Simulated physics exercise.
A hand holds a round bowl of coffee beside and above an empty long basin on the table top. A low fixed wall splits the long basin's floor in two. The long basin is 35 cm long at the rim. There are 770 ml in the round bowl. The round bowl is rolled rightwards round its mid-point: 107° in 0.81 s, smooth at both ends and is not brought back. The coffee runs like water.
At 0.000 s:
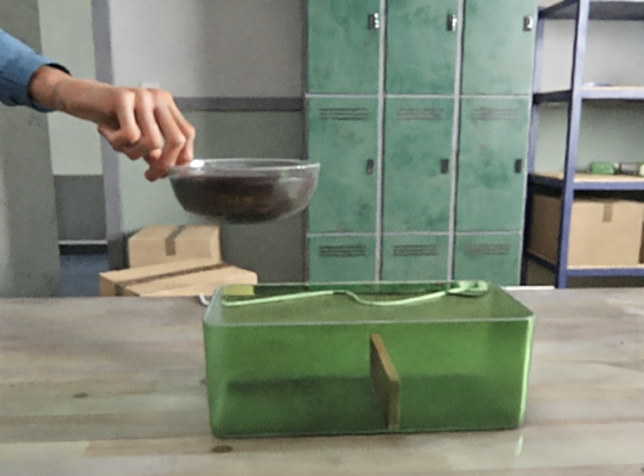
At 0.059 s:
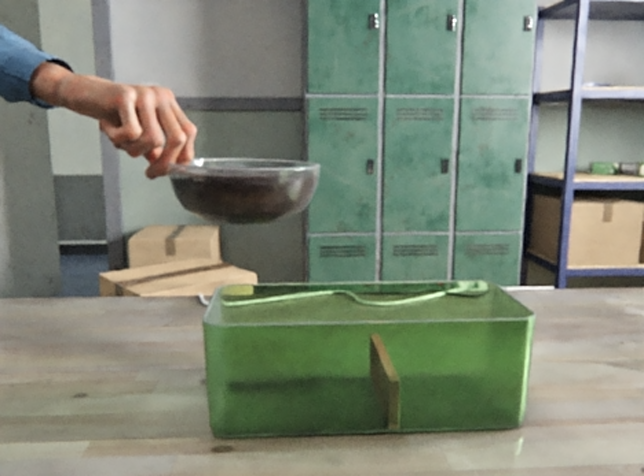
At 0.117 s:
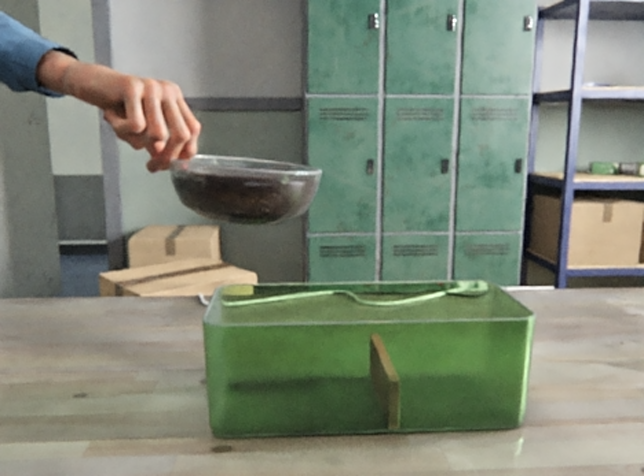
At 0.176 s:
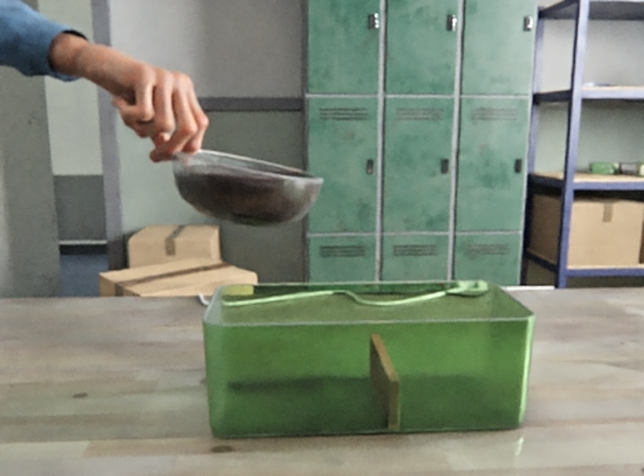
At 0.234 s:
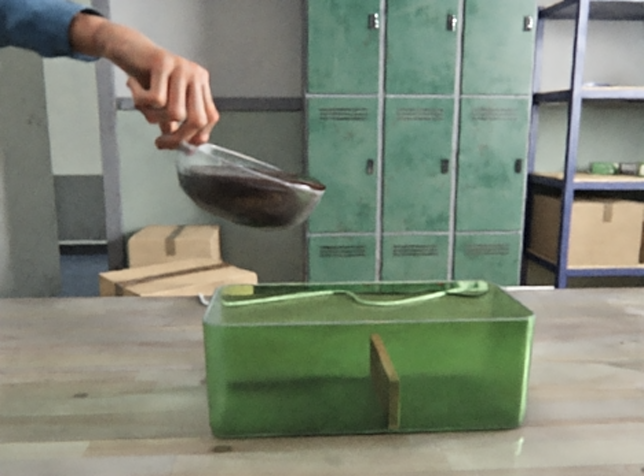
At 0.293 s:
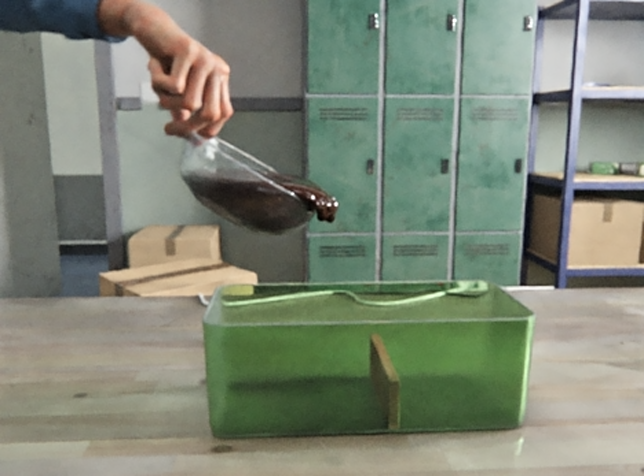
A hand tilts a clear bowl rightwards above a green basin until dark liquid crosses its rim.
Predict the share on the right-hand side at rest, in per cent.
The far part has some 22 per cent.
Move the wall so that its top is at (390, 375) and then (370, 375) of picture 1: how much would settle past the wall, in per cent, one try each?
In turn about 30 and 50 per cent.
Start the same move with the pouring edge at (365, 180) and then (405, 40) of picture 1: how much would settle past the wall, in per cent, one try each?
In turn about 75 and 75 per cent.
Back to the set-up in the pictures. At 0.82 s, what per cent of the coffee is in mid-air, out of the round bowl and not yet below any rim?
About 4 per cent.
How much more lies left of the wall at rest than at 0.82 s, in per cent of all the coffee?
Some 0 per cent.
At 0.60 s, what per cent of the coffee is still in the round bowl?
About 9 per cent.
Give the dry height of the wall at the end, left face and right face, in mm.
Some 36 mm on the left and 50 mm on the right.
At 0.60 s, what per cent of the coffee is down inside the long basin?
Near 66 in a hundred.
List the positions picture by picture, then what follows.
Tilt 0°; pouring edge (318, 165); surface from (174, 173) to (315, 172); the long basin's rim runs from (211, 305) to (513, 299); the wall's top is at (384, 356), in the first frame.
Tilt 1°; pouring edge (318, 167); surface from (175, 172) to (316, 173), in the second frame.
Tilt 5°; pouring edge (320, 172); surface from (176, 170) to (316, 176), in the third frame.
Tilt 12°; pouring edge (321, 181); surface from (178, 168) to (319, 178), in the fourth frame.
Tilt 21°; pouring edge (321, 192); surface from (182, 169) to (319, 187); 4 per cent is over the edge, in the fifth frame.
Tilt 31°; pouring edge (319, 206); surface from (187, 171) to (307, 189); 12 per cent is over the edge, in the sixth frame.
Then, 0.60 s in, the tilt is 90° and 9 per cent is still to pour, 46 is left of the wall and 20 right of it.
Then, 0.82 s in, the tilt is 107° and 0 per cent is still to pour, 75 is left of the wall and 21 right of it.
Then, 1.06 s in, the tilt is 107° and 0 per cent is still to pour, 75 is left of the wall and 22 right of it.
Then, 1.31 s in, the tilt is 107° and 0 per cent is still to pour, 75 is left of the wall and 22 right of it.
Finally, 75 per cent lies left of the wall, 22 right of it and 3 outside.
